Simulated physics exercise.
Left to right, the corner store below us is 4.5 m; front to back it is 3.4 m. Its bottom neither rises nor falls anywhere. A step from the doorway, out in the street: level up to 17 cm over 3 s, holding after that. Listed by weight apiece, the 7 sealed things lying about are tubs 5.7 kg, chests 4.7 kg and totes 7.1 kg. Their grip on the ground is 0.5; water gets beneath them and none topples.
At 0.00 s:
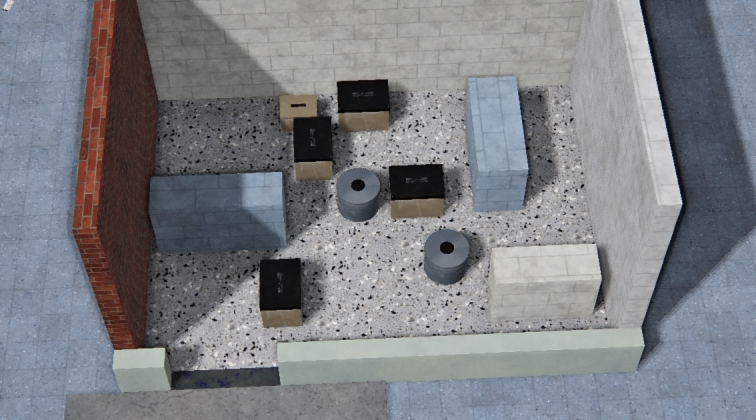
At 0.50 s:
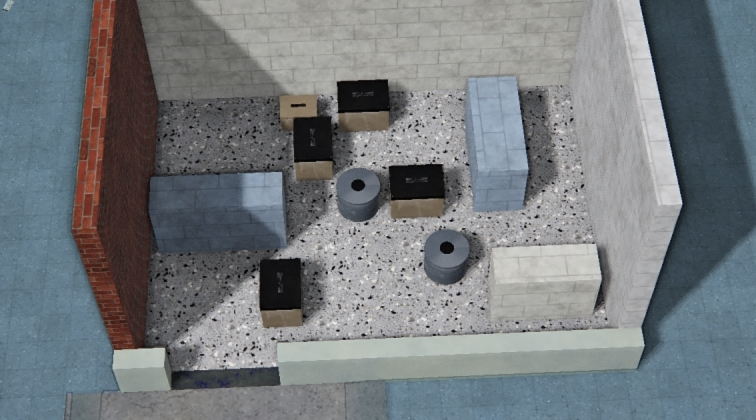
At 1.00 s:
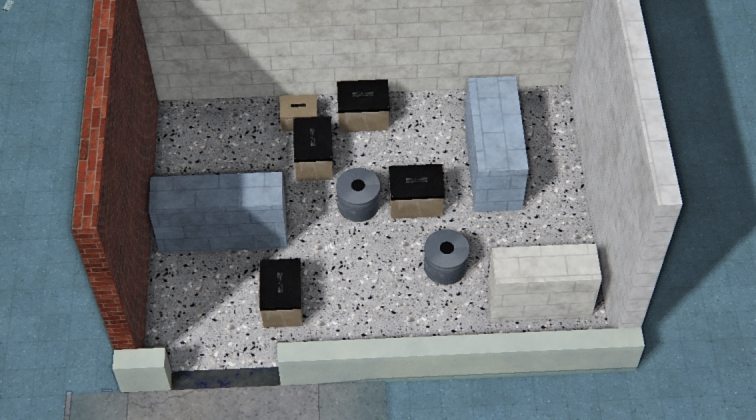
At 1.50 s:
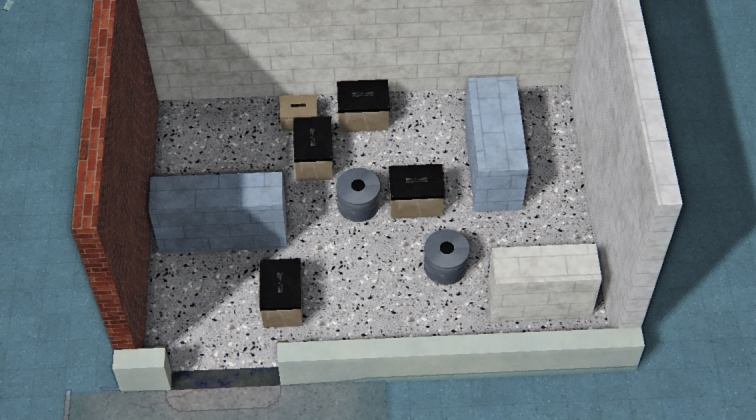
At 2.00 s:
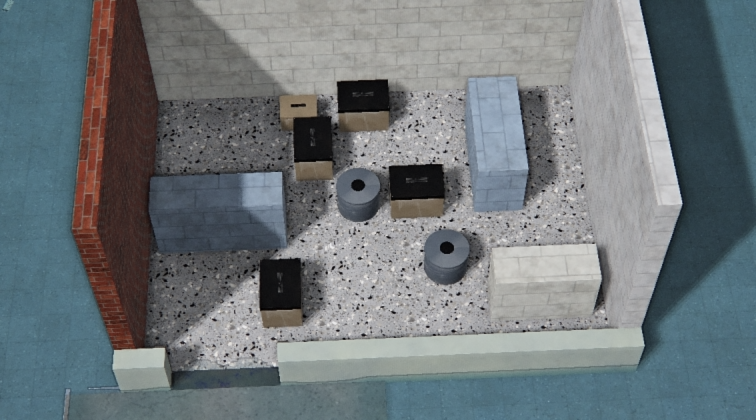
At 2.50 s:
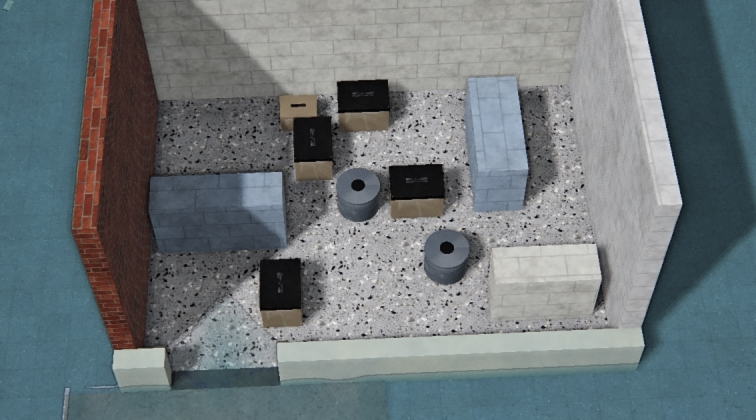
A small walled space with a speckled floor, one brick side wall and a low front wall with a doorway gap at left, is seen from high above by a still camera. Blue-grey blocks stand left and right, a pale one front right, with black-topped tan boxes and two grey tubs between. Blue-green water spreads over the paving outside, then enters the doorway; nothing inside shifts.
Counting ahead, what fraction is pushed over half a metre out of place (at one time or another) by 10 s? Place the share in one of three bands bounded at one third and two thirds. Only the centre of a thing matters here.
It goes in the band one third to two thirds.
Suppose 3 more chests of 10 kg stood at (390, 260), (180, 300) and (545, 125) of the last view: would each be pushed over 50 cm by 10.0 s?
First one crosses the line, second one crosses the line, third one stays inside the line.
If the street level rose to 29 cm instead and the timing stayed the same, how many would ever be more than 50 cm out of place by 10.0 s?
With that change, 7 of them.
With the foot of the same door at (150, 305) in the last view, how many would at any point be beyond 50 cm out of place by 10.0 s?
Result: 2.
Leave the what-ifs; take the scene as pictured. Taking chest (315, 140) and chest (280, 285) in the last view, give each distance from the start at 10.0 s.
They've ended up 10 cm and 200 cm away, in that order.
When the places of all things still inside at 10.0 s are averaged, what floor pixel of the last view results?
Close to pixel (393, 170).
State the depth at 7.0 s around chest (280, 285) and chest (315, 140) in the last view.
First roughly 4 cm, second roughly 1 cm.
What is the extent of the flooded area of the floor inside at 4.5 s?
That flooded area is roughly 4.5 m2.
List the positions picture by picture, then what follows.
The first picture shows a tub at (447, 248), on the bottom; a chest at (313, 138), on the bottom; water covers 0.0 m2; 0 of 7 have shifted.
The second picture shows a tub at (447, 248), on the bottom; a chest at (313, 138), on the bottom; water covers 0.0 m2; 0 of 7 have shifted.
The third picture shows a tub at (447, 248) rests on the ground; a chest at (313, 138) rests on the ground; 0.0 m2 under water; 0 of 7 have shifted.
The fourth picture shows a tub at (447, 248), on the bottom; a chest at (313, 138), on the bottom; 0.0 m2 under water; 0 of 7 have shifted.
The fifth picture shows a tub at (447, 248), on the bottom; a chest at (313, 138), on the bottom; 0.0 m2 under water; 0 of 7 have shifted.
The sixth picture shows a tub at (447, 248), on the bottom; a chest at (313, 138) rests on the ground; 0.5 m2 under water; 0 of 7 have shifted.
After 3.5 s 0 of 7 are over 50 cm from their spots; 0 afloat.
After 4.5 s 1 of 7 are over 50 cm from their spots; 0 afloat.
After 7.0 s 3 of 7 are over 50 cm from their spots; 2 afloat.
After 10.0 s 4 of 7 are over 50 cm from their spots, and 4 have been at some point; 6 afloat.
